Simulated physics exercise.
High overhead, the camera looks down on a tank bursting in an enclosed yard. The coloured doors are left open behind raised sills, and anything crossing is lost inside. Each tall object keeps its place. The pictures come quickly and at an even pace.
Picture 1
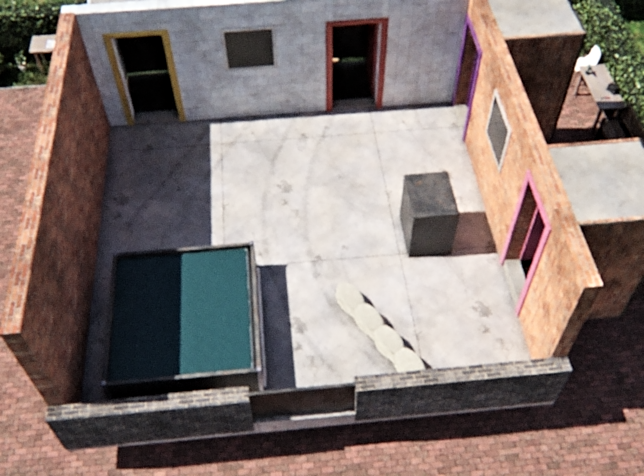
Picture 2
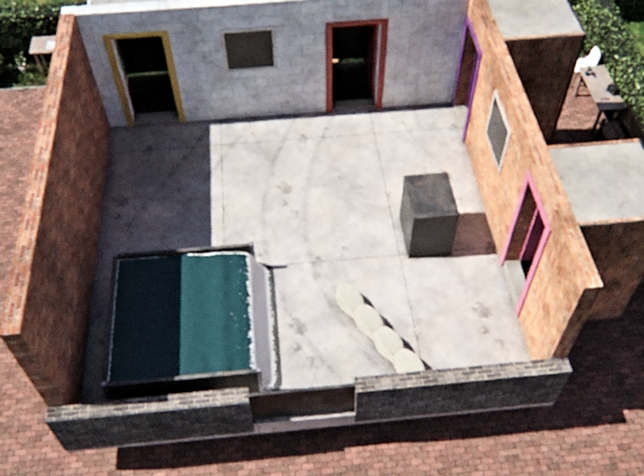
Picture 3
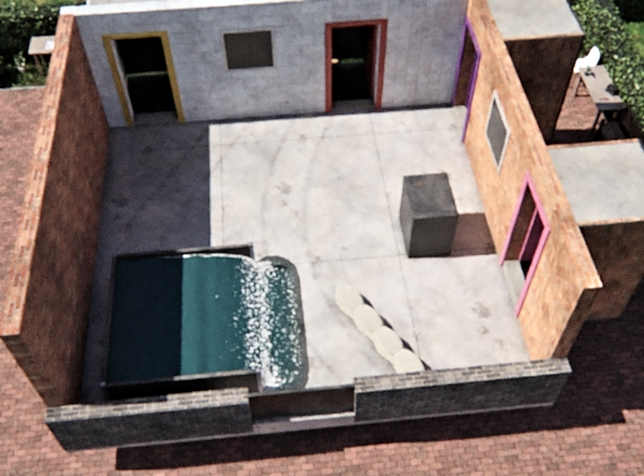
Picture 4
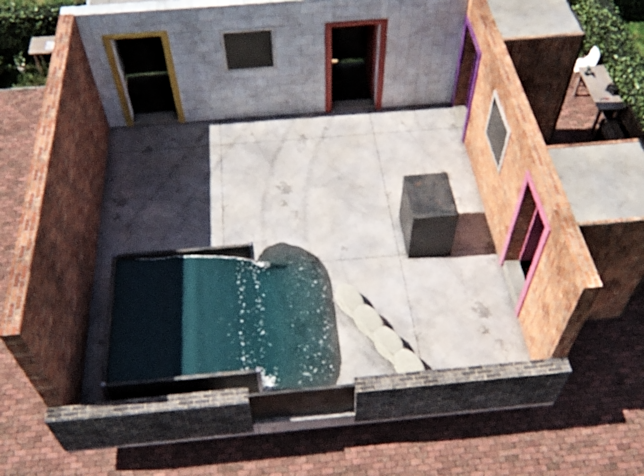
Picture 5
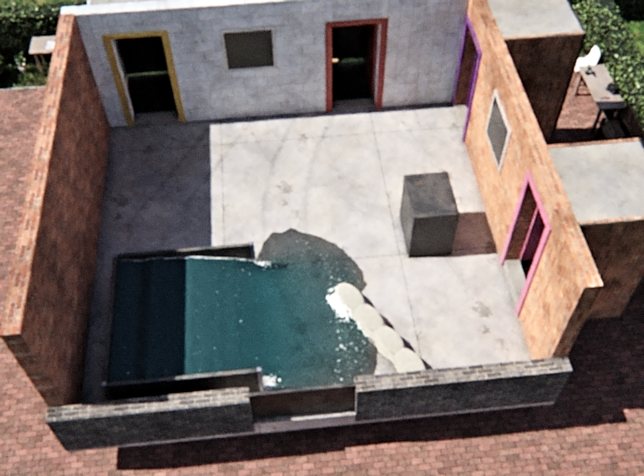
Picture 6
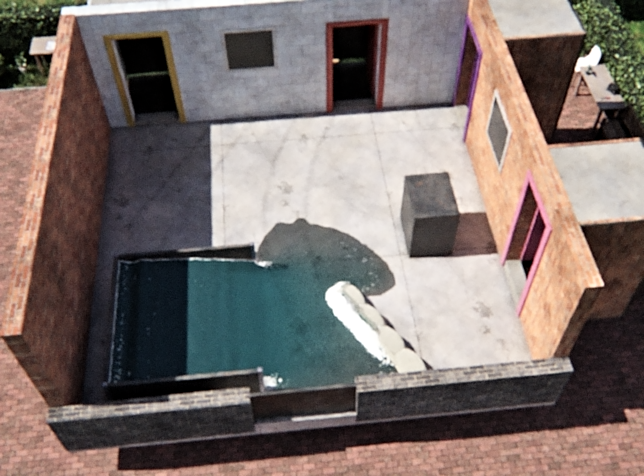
At first, teal water sits still in a tank at the lower left of a walled yard with coloured doorways. The tank's right side opens and water pours out rightward in a foaming front. It spreads across the pale floor, reaches the row of round white shapes, and washes around them.
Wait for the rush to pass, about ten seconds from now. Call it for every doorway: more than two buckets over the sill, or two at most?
My call: The purple door more than two; the yellow door two at most; the pink door two at most; the red door more than two.
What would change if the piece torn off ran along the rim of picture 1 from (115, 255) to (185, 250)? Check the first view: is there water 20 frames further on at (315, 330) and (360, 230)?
Still dry and Still dry.
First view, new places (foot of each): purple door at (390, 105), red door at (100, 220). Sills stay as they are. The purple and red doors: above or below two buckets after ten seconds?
Result - purple: Crosses the limit; red: Remains below the limit.
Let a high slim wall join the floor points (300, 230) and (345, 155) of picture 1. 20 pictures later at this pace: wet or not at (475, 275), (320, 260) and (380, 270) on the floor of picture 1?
Taking the points in turn, they are inundated, inundated and inundated.
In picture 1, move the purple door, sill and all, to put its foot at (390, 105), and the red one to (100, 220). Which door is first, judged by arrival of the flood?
Answer: The door marked pink.
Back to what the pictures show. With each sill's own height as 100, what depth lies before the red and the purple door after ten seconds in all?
I reckon it's around 150 and then 140 per cent.
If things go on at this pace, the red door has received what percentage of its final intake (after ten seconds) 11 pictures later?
Around 0 %.
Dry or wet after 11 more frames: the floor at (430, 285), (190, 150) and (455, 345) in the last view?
Result, in the order given: Wetted / not wetted / wetted.
A moment on, water covers 25 % of the floor; the purple door not reached, the yellow door not reached, the pink door not reached, the red door not reached.
Next, water covers 40 % of the floor; the purple door not reached, the yellow door not reached, the pink door wet at the sill, nothing in, the red door not reached.
Then, water covers 55 % of the floor; the purple door under two buckets in, the yellow door not reached, the pink door under two buckets in, the red door under two buckets in.
Later, water covers 80 % of the floor; the purple door over two buckets in, the yellow door not reached, the pink door under two buckets in, the red door far over two buckets in.
In the end, water covers 90 % of the floor; the purple door far over two buckets in, the yellow door wet at the sill, nothing in, the pink door under two buckets in, the red door far over two buckets in.
